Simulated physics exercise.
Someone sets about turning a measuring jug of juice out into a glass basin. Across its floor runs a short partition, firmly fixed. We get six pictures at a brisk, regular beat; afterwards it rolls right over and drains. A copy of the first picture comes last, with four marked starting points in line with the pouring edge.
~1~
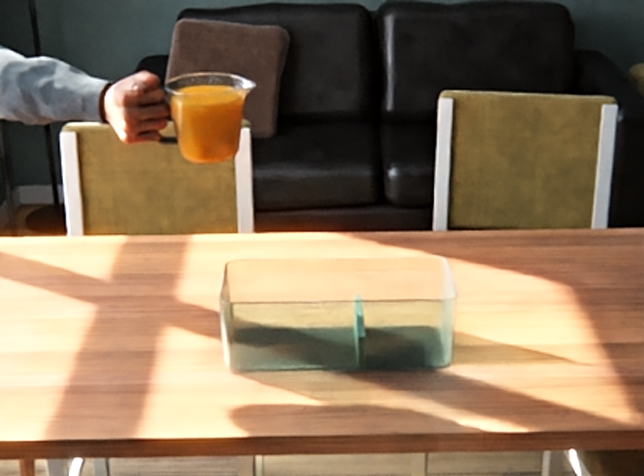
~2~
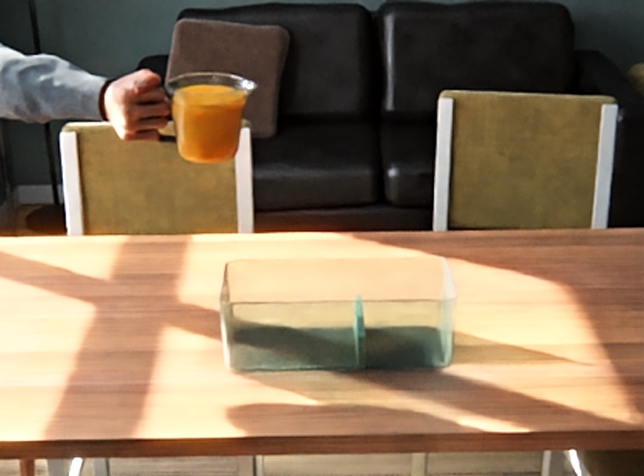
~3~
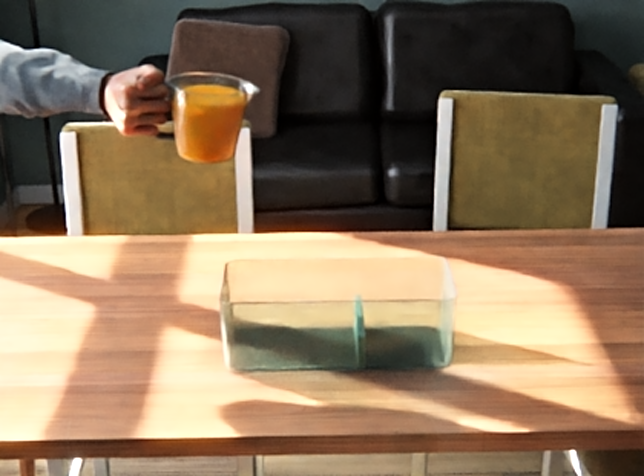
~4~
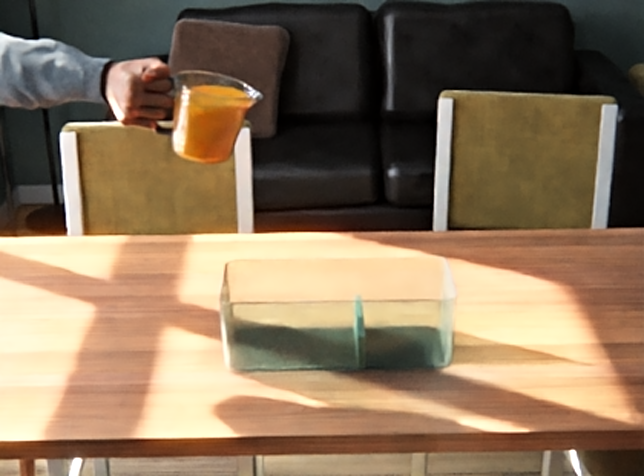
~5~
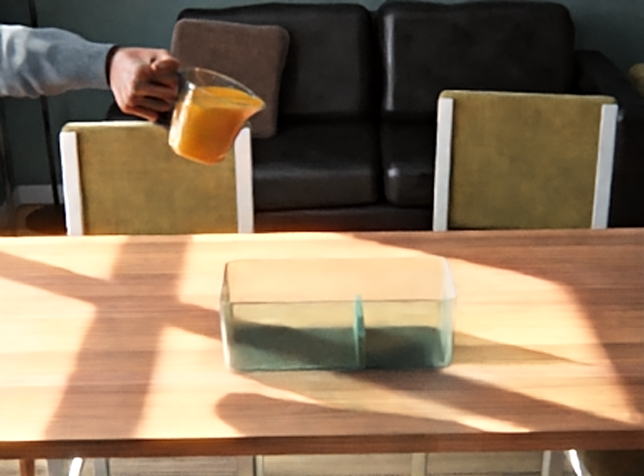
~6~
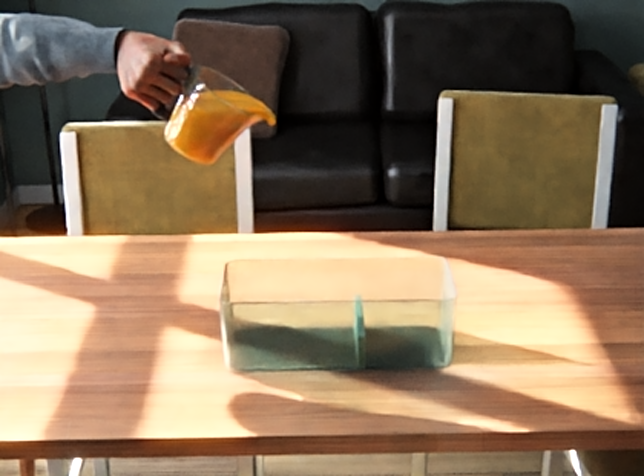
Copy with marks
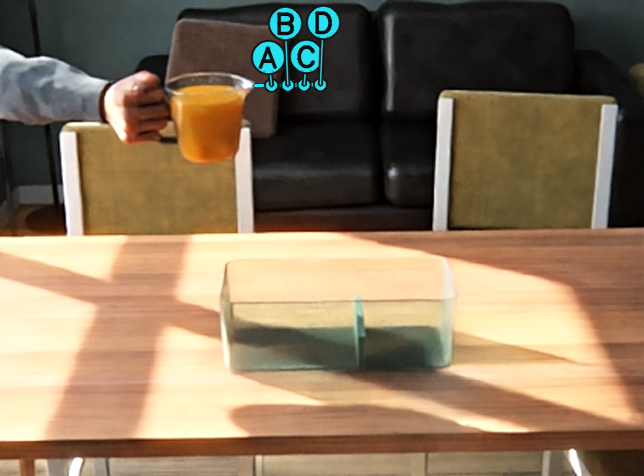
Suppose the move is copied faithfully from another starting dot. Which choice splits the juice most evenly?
Go for C.
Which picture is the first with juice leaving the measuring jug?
Picture 6.
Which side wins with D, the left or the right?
More ends on the right.
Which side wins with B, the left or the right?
The left one.
On the marked copy, A at (271, 85); B at (287, 85); C at (304, 84); D at (320, 84).
For spot A, about 88 % ends left of the wall and 4 % right of it; 8 % is lost outside.
For spot B, about 73 % ends left of the wall and 19 % right of it; 8 % is lost outside.
For spot C, about 47 % ends left of the wall and 49 % right of it; 4 % is lost outside.
For spot D, about 22 % ends left of the wall and 75 % right of it; 3 % is lost outside.
